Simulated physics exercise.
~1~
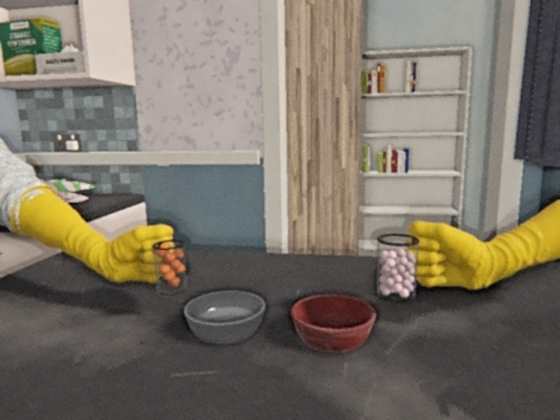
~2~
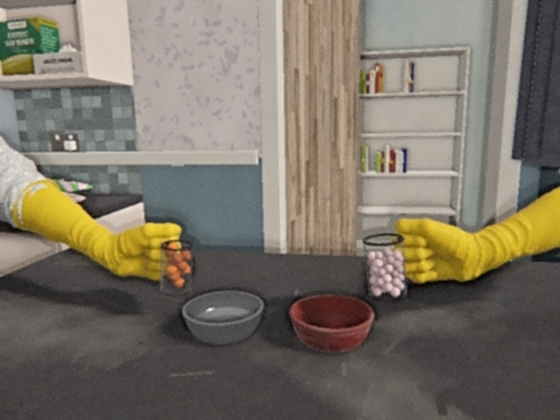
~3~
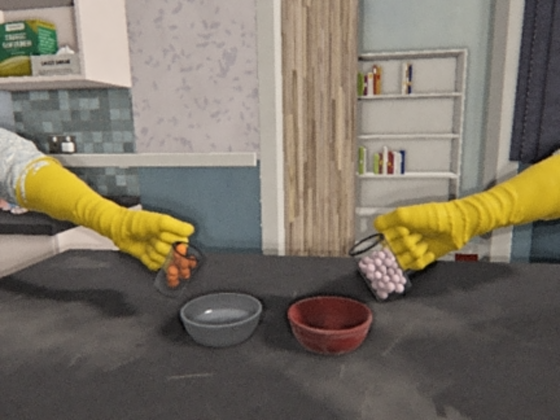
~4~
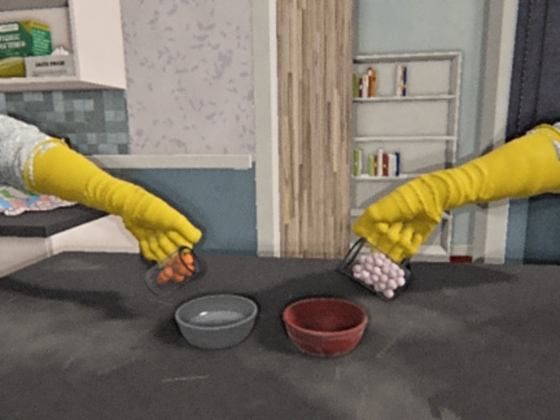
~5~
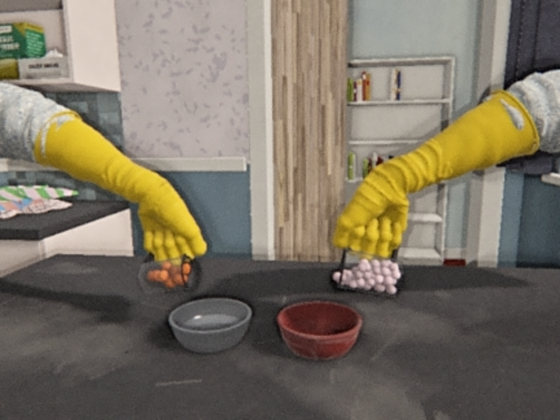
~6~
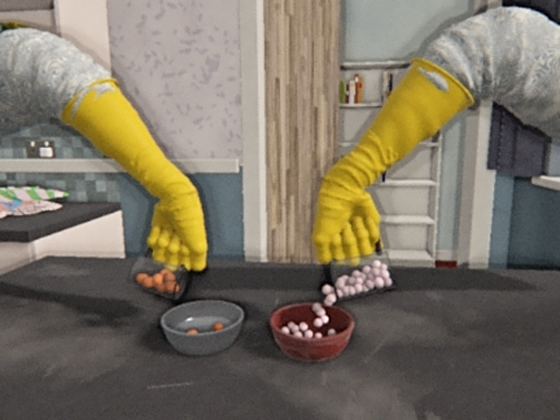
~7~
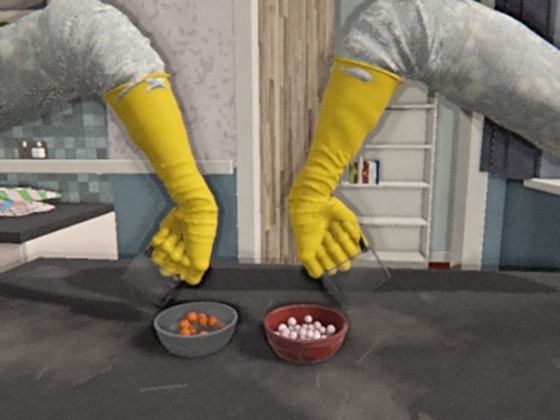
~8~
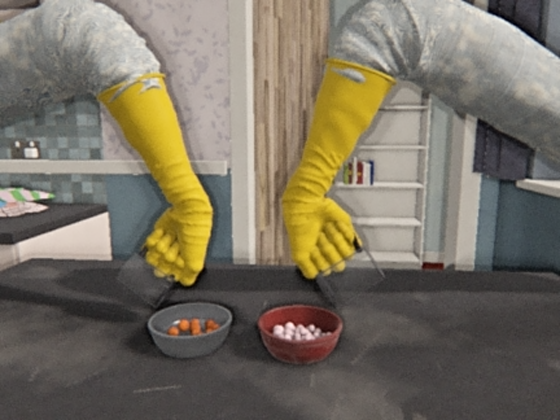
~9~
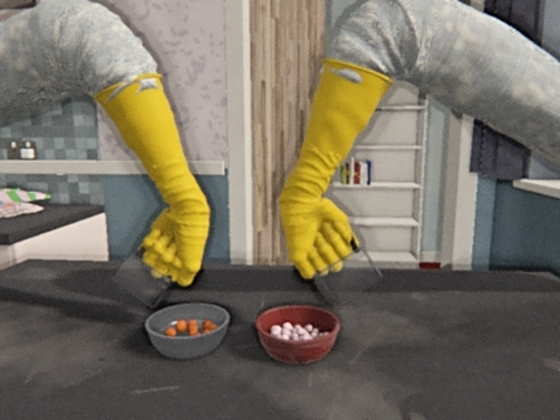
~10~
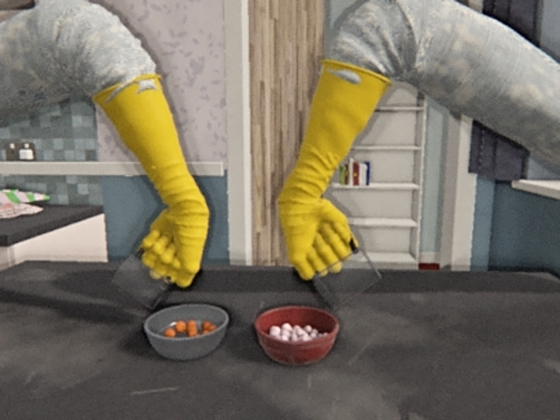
Two yellow-gloved hands held clear cups of small balls, orange on the left and pale pink on the right, then tipped them over a grey bowl and a red bowl until all the balls lay inside and the cups hung upside down, empty.
